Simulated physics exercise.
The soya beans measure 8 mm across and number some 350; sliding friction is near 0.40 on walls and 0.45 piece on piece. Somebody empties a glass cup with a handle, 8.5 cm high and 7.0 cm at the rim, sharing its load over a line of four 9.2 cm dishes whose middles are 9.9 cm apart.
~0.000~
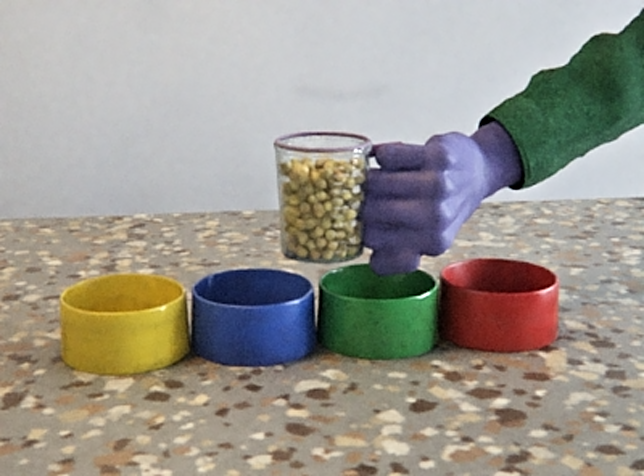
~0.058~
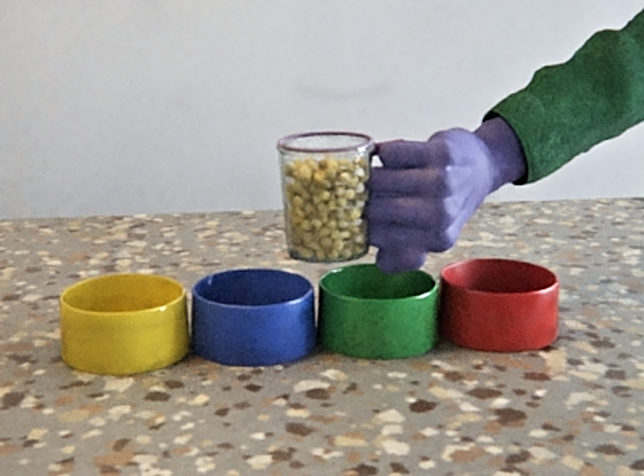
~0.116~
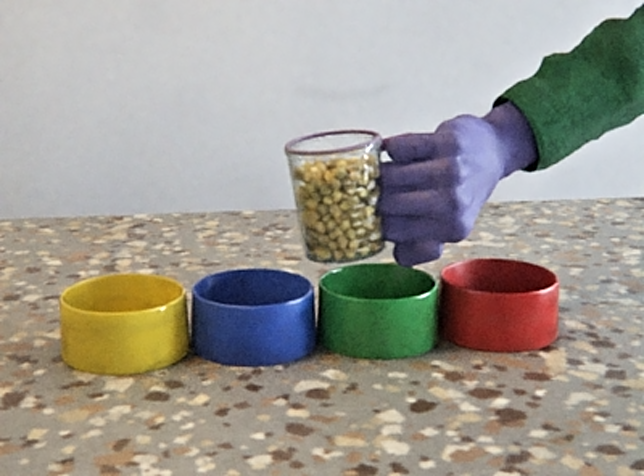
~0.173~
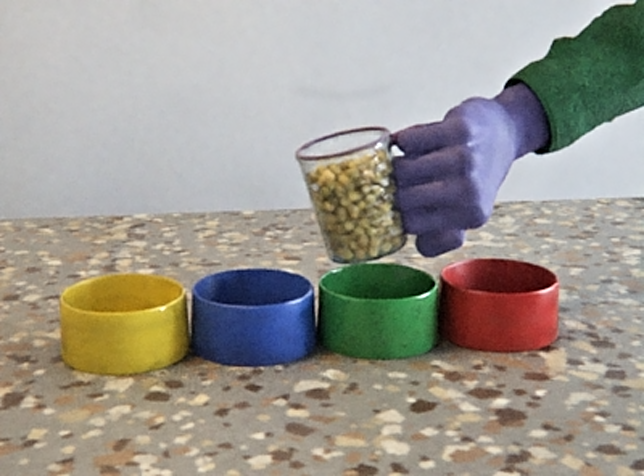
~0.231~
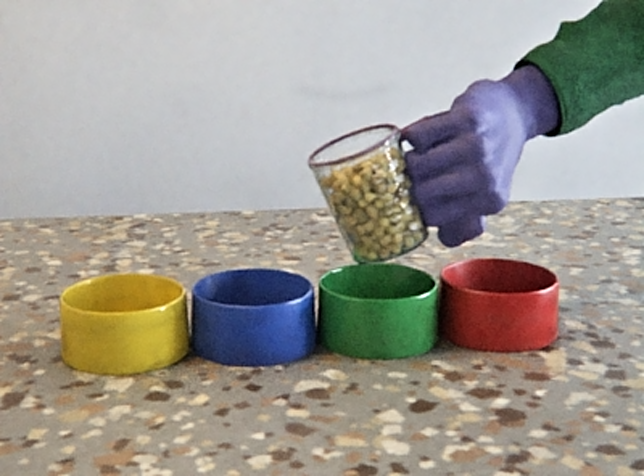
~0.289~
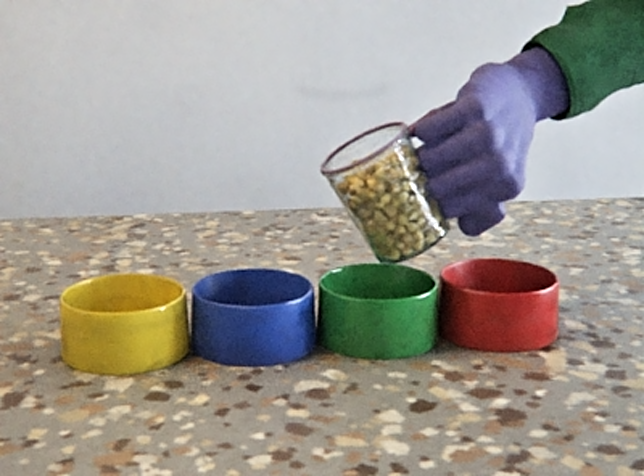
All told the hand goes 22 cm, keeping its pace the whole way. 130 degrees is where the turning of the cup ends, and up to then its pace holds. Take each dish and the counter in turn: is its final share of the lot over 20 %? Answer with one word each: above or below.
Red above, blue below, green below, yellow below, counter above.
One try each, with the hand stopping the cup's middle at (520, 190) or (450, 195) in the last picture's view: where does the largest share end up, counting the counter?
Largest portions, in order: Red and green.
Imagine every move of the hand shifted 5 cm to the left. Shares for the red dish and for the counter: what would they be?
Red: 80; counter: 10.
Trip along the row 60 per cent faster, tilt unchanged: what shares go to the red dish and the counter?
Then the red dish gets 70 and the counter 30.
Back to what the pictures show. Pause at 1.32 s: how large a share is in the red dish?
About 65 per cent by then.
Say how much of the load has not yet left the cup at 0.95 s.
Close to 80 % of the load.
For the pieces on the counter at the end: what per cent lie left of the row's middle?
Roughly 0 %.
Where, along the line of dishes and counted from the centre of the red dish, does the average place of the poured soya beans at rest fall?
Offset: About 2 cm, rightward.
After 0.68 s, tilt 77 degrees; cup holds 100 %.
After 0.95 s, tilt 111 degrees; cup holds 80 %, red 20 %.
After 1.32 s, tilt 130 degrees; cup holds 0 %, red 65 %.
In the end, at 2.2 s, red 65 %, blue 0 %, green 0 %, yellow 0 %, counter 35 %.
